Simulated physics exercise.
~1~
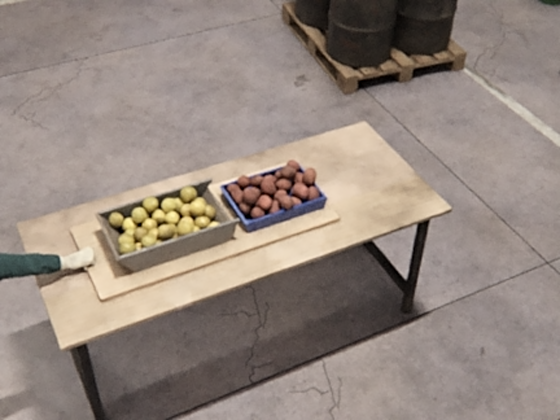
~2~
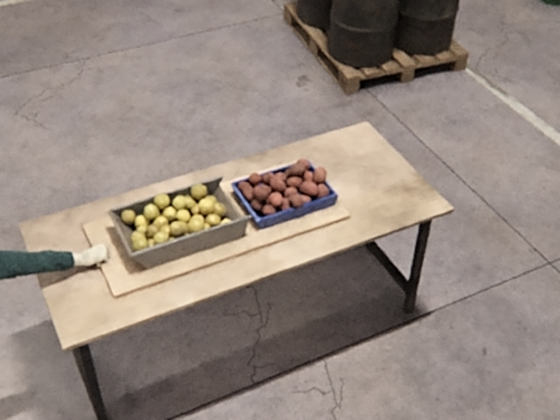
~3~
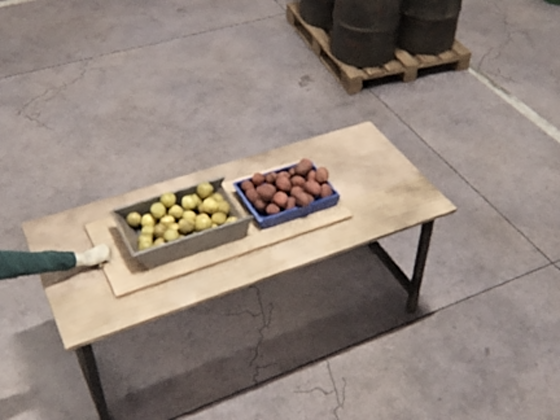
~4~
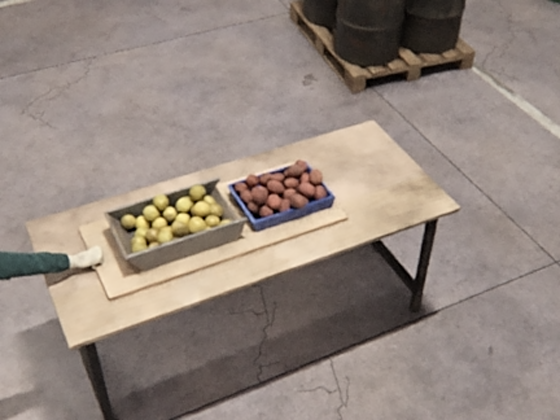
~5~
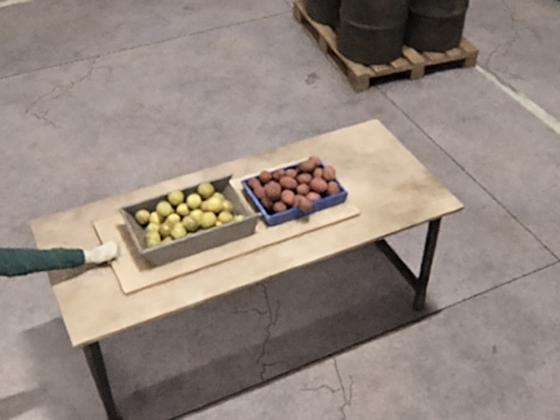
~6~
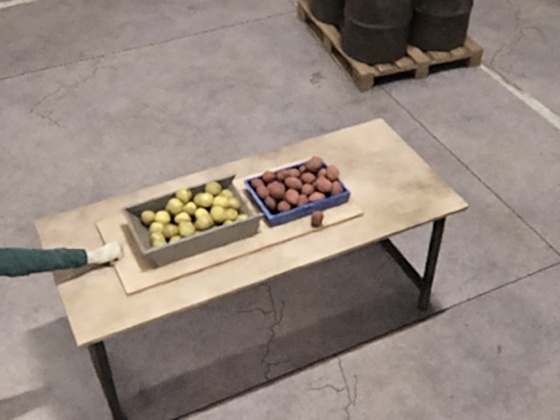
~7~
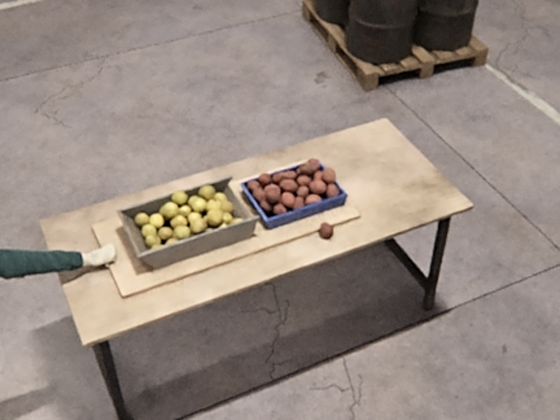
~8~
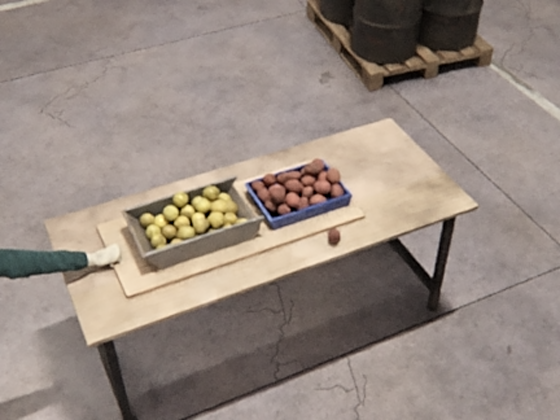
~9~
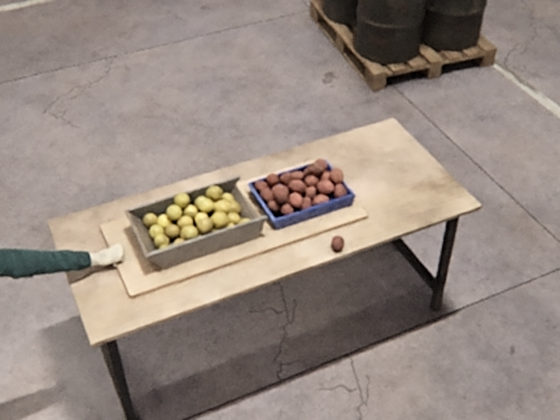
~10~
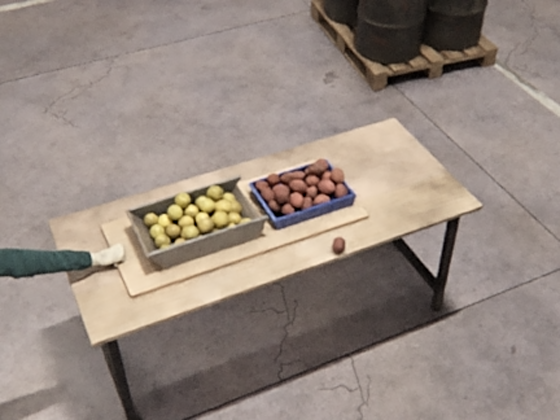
In the video, a gloved hand at the left slides a board carrying a grey crate of yellow apples and a blue crate of red potatoes back and forth on a table, until one potato drops out and rolls toward the front edge, coming to rest on the tabletop.
